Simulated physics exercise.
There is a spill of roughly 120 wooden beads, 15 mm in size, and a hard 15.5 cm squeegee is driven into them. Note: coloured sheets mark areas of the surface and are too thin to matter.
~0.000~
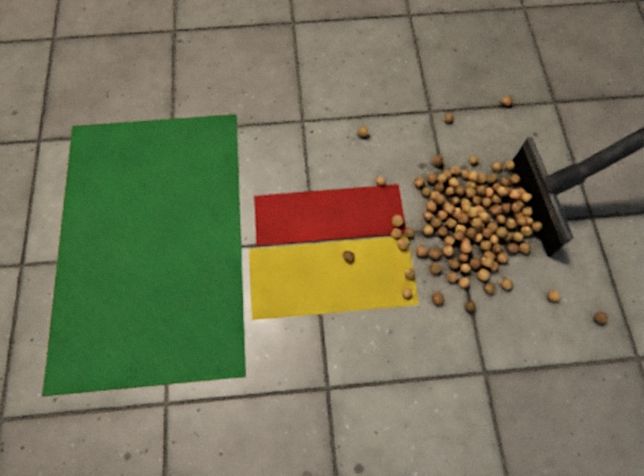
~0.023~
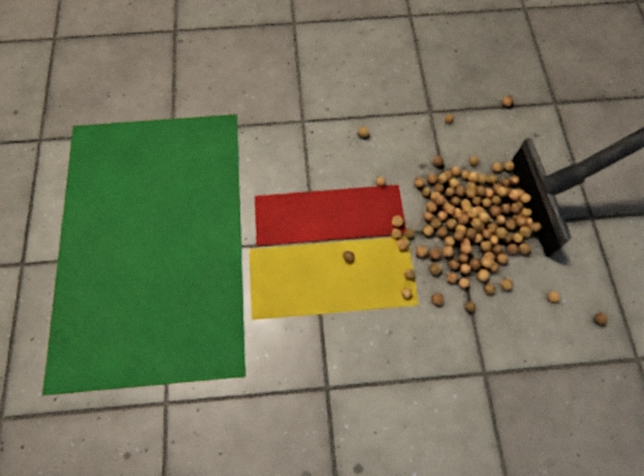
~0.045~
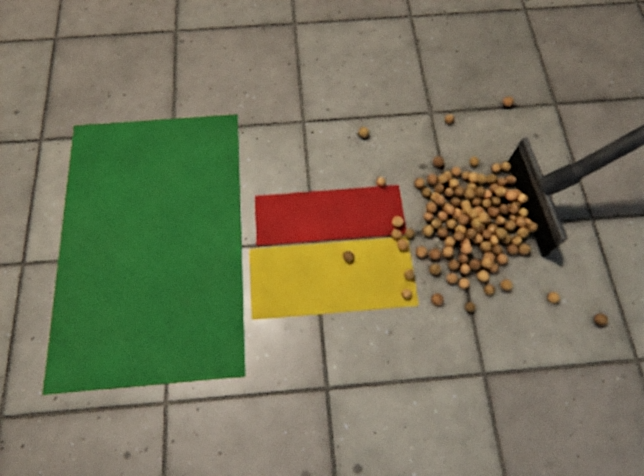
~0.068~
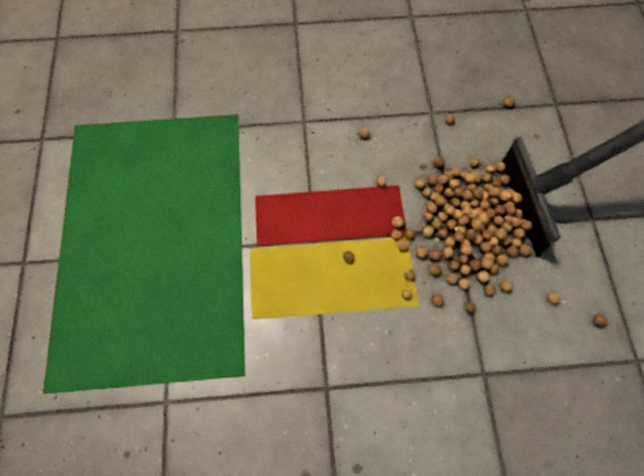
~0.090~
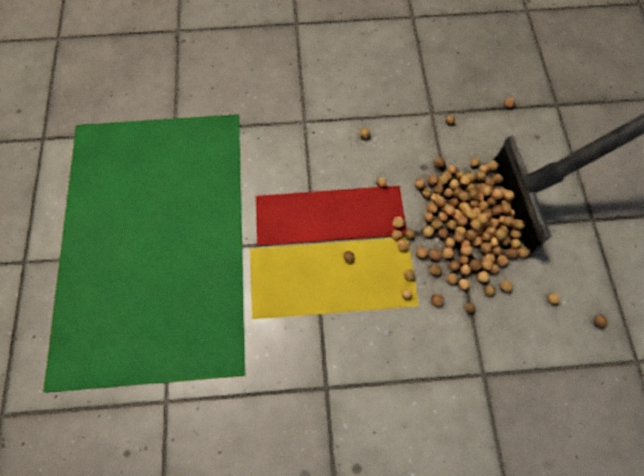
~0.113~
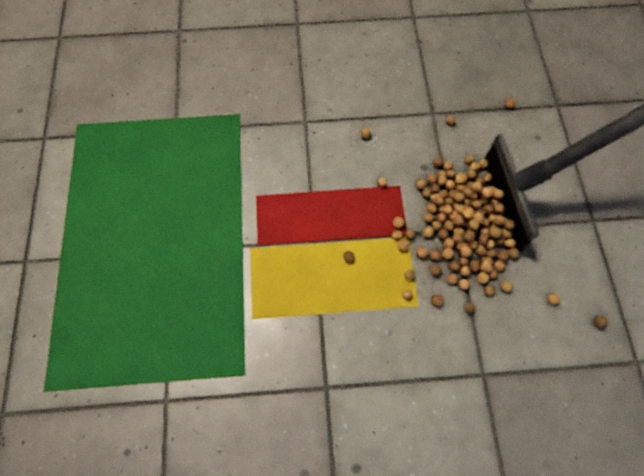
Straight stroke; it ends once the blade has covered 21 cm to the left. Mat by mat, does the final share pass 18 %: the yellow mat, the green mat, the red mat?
Yellow mat: No; green mat: No; red mat: Yes.
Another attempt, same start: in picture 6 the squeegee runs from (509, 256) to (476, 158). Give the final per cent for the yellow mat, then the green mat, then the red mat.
Final: Yellow mat = 5%, green mat = 50%, red mat = 5%.
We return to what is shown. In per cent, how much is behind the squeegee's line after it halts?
The share comes to roughly 30 per cent.
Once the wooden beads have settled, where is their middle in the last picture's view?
The middle of the pieces at rest is roughly at (343, 217).
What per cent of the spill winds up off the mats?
I'd put it at around 60 per cent.
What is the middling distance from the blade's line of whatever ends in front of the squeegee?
About 8 cm.
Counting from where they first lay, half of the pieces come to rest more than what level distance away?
It works out at some 20 centimetres.
Then, at 0.29 s, squeegee 16 cm from its start, spill 24 cm wide; yellow mat 10 %, red mat 25 %, off the mats 70 %.
Then, at 0.47 s, squeegee 22 cm from its start, spill 26 cm wide; yellow mat 15 %, red mat 30 %, off the mats 55 %.
After 0.63 s, squeegee 22 cm from its start, spill 27 cm wide; yellow mat 15 %, red mat 25 %, off the mats 60 %.
At rest (1.1 s), yellow mat 15 %, red mat 25 %, green mat 0 %, off the mats 60 %.
